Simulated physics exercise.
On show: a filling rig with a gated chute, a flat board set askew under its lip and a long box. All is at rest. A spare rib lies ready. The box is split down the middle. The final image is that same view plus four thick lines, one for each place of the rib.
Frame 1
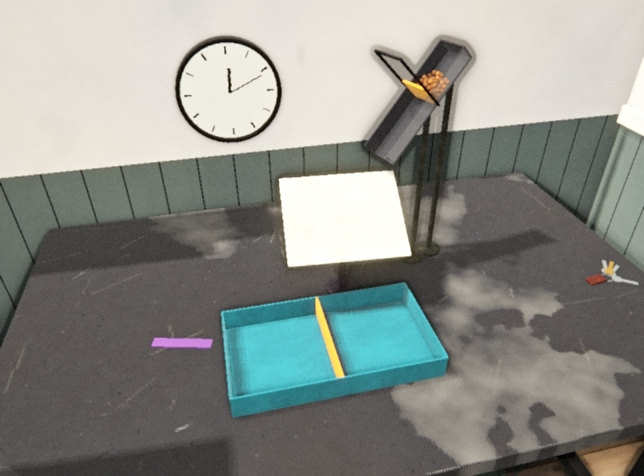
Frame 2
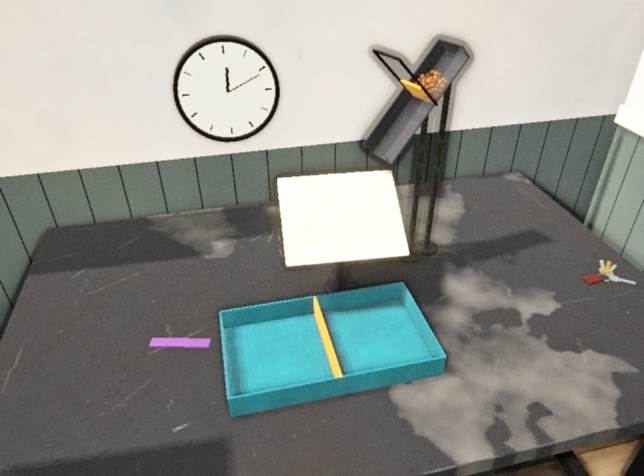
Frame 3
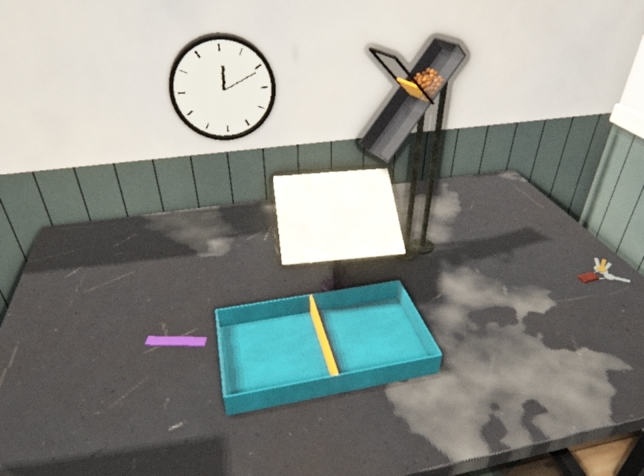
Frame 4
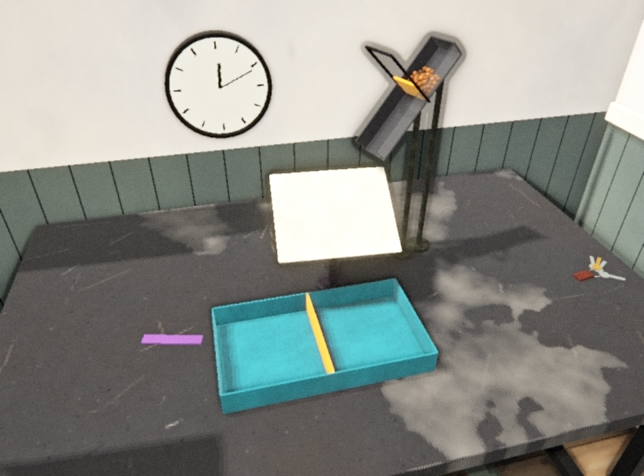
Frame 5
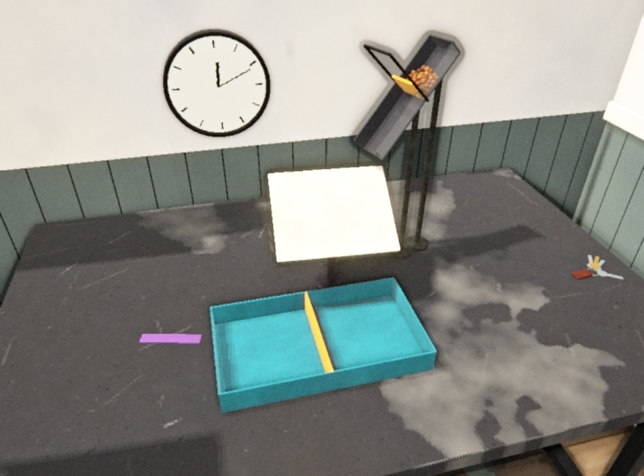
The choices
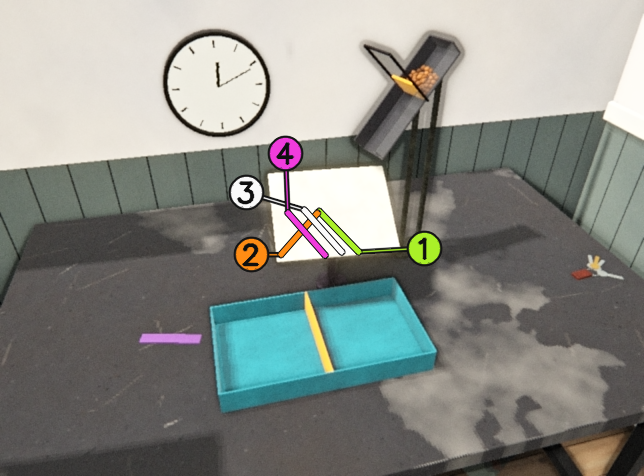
Camera drifting slightly over a dark tabletop where a gated chute of cereal balls, tilted white board and divided teal box stay still.
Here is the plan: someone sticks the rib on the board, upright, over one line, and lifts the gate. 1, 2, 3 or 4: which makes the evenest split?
It is 2.
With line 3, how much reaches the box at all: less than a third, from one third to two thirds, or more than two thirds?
It is more than two thirds.
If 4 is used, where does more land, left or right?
Right.
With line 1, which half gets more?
Right.
On the marked copy, line 1 from (319, 211) to (358, 252); line 2 from (317, 213) to (280, 254); line 3 from (304, 209) to (341, 252); line 4 from (287, 212) to (325, 255).
For line 1, of what is caught, about a tenth in the left half, almost all in the right.
For line 2, of what is caught, roughly two thirds in the left half, roughly a third in the right.
For line 3, of what is caught, about a tenth in the left half, almost all in the right.
For line 4, of what is caught, about a tenth in the left half, almost all in the right.
